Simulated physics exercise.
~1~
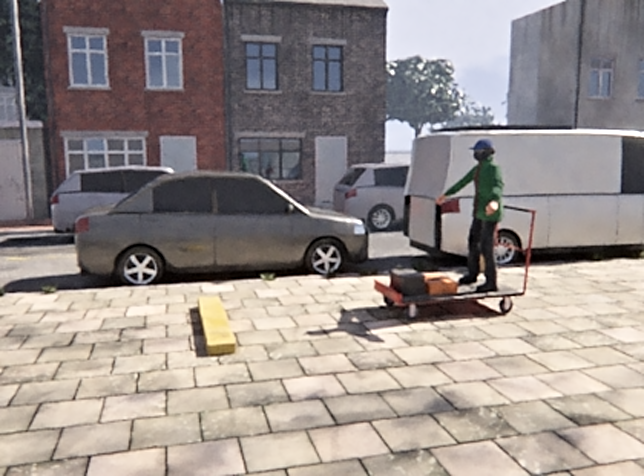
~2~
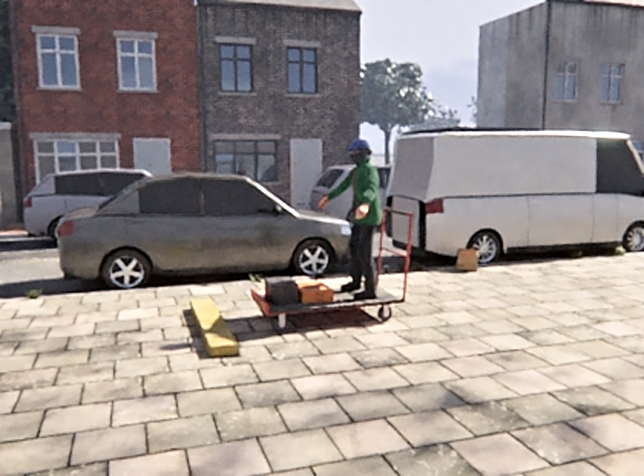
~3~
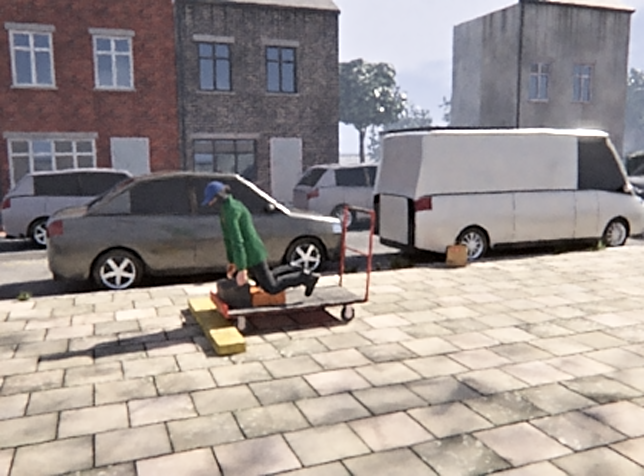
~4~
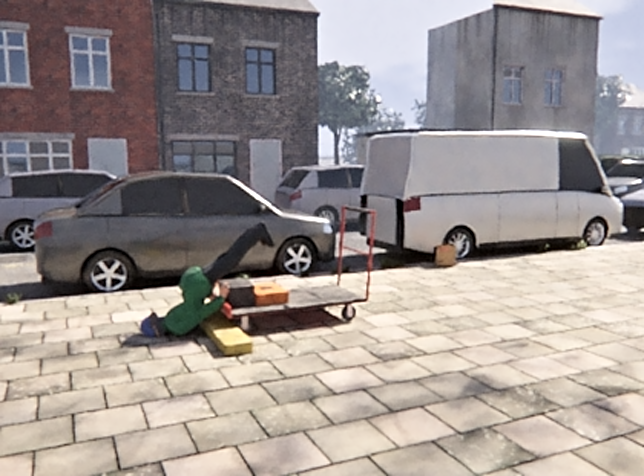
On a sunlit paved area beside a street, seen from the side by a camera drifting slightly, a grey car and a white van are parked before brick buildings. A worker in a green top and blue cap stands on a red-railed flat trolley, with a black tote and an orange toolbox in front. The trolley rolls left toward a low yellow kerb, the worker's arm held out. It stops at the kerb, and the worker pitches forward over the load. The worker tumbles headfirst past the front edge, ending low beyond it with legs raised, while both boxes stay aboard.
